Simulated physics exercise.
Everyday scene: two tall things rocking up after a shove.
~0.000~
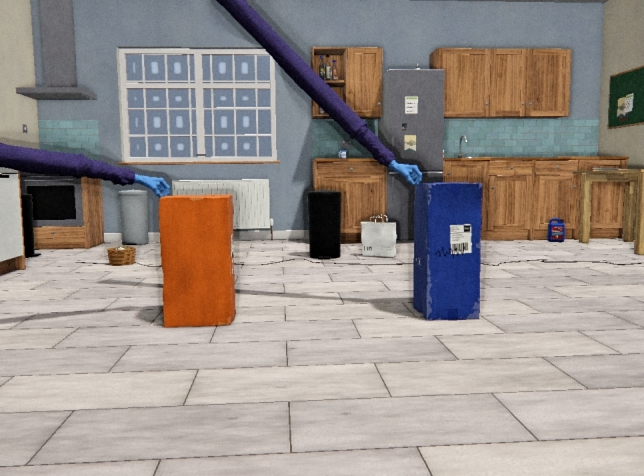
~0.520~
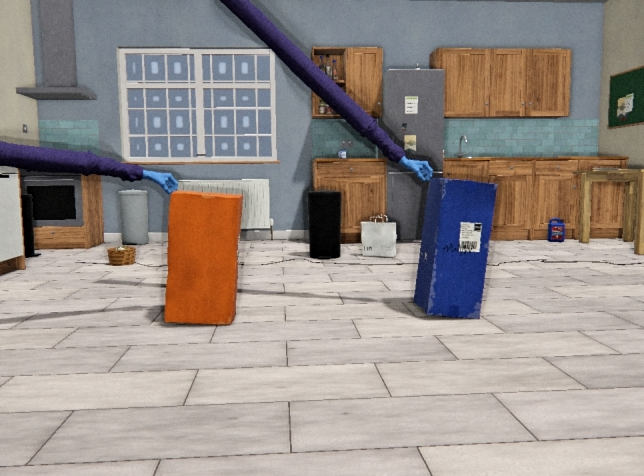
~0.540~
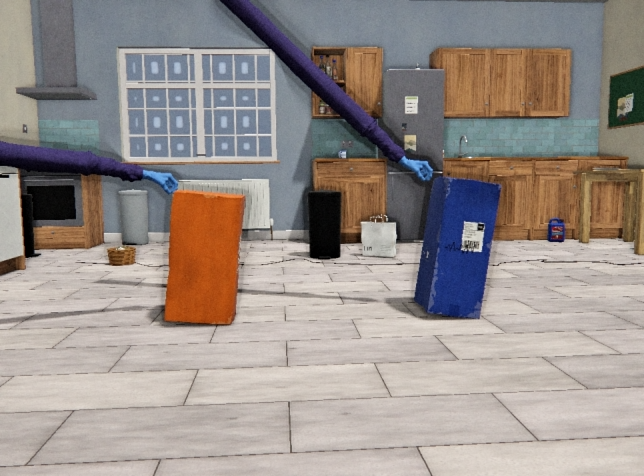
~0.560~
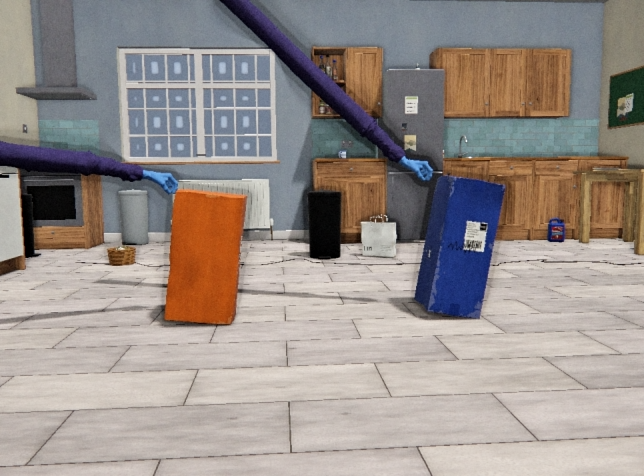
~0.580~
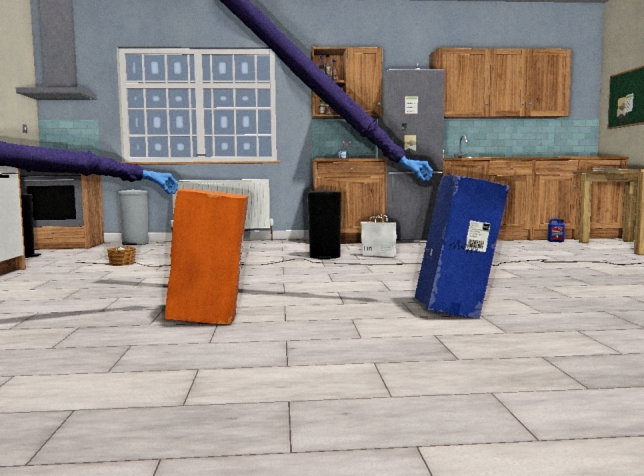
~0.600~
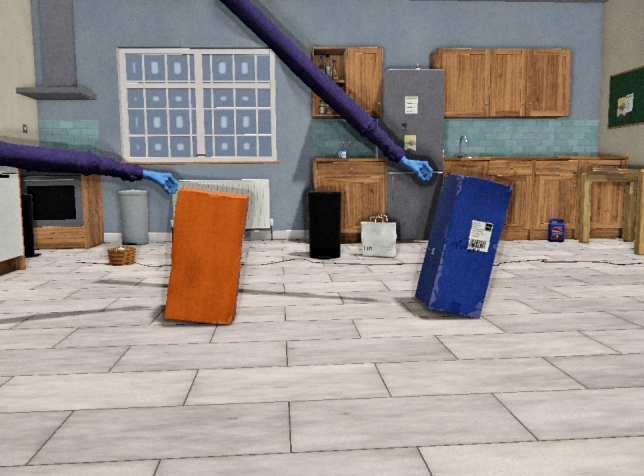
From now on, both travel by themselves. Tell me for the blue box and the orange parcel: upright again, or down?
Outcome: Blue box: Fallen, orange parcel: Standing.
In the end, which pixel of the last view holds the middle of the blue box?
Somewhere around pixel (536, 285).
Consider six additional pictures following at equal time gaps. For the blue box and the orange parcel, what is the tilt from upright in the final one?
Roughly 20° and 8°.
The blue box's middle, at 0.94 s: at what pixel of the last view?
It ends up somewhere around (490, 246).
Around 0.94 s, blue box 38° off upright near (490, 246); orange parcel 3° off upright near (196, 258).
Finally (1.7 s), the blue box falls over, near (536, 285); the orange parcel rocks back upright, near (199, 259).
